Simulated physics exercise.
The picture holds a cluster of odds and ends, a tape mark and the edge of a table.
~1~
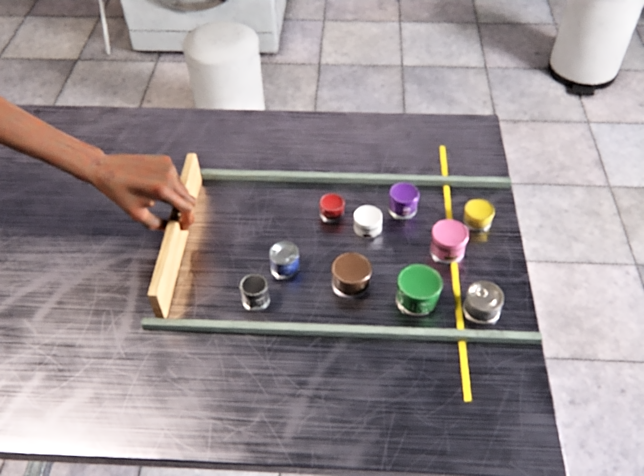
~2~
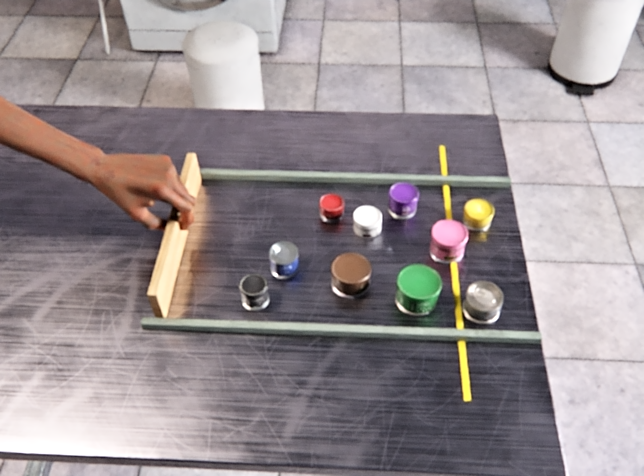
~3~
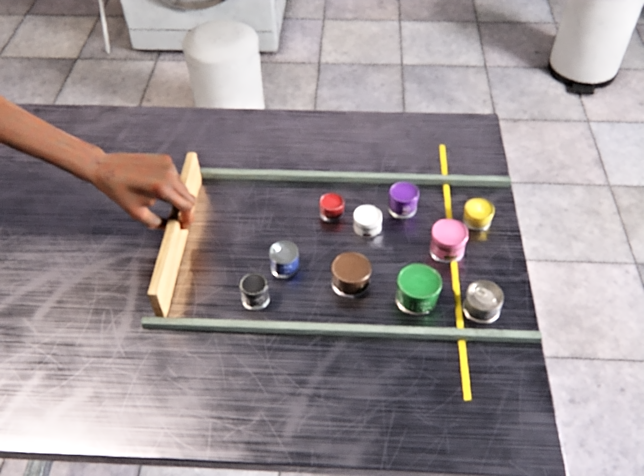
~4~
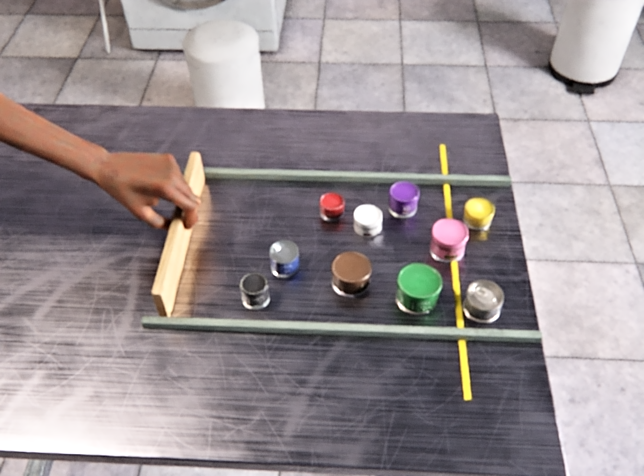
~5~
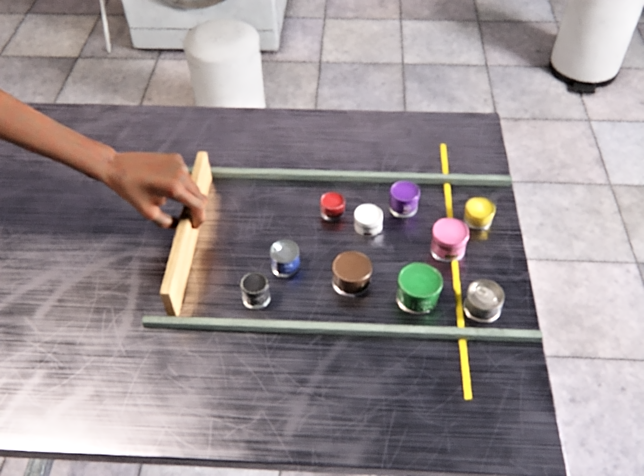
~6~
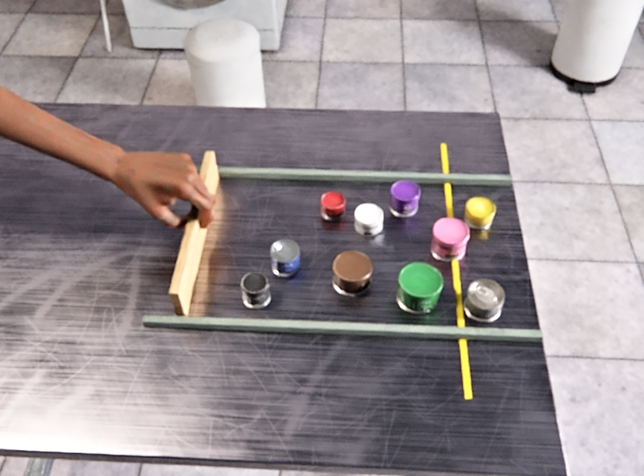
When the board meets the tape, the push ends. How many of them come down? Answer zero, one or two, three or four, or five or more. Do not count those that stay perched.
One or two.
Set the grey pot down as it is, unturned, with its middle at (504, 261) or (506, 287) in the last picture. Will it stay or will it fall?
In turn it holds its place, then holds its place.
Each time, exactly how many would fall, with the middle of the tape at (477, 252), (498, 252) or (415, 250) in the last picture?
The counts come to 1, then 4, then 0.
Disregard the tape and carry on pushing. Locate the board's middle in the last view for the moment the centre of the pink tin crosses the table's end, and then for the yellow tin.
Roughly (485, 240); for the second one, roughly (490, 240).
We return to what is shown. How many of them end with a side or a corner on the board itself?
It's 4 of them.
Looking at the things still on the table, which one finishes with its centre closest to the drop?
It would be the green pot.
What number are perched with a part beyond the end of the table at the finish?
It would come to 0.
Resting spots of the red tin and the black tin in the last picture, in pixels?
Near (463, 205) and (475, 303).
Soon after, none off yet; yellow tin at rest near (479, 213); grey pot at rest near (484, 300); pink tin at rest near (449, 239).
After that, none off yet; yellow tin at rest near (479, 213); grey pot moving near (490, 302); pink tin at rest near (449, 239).
In the end, the number that fall off is one or two; gone, grey pot.
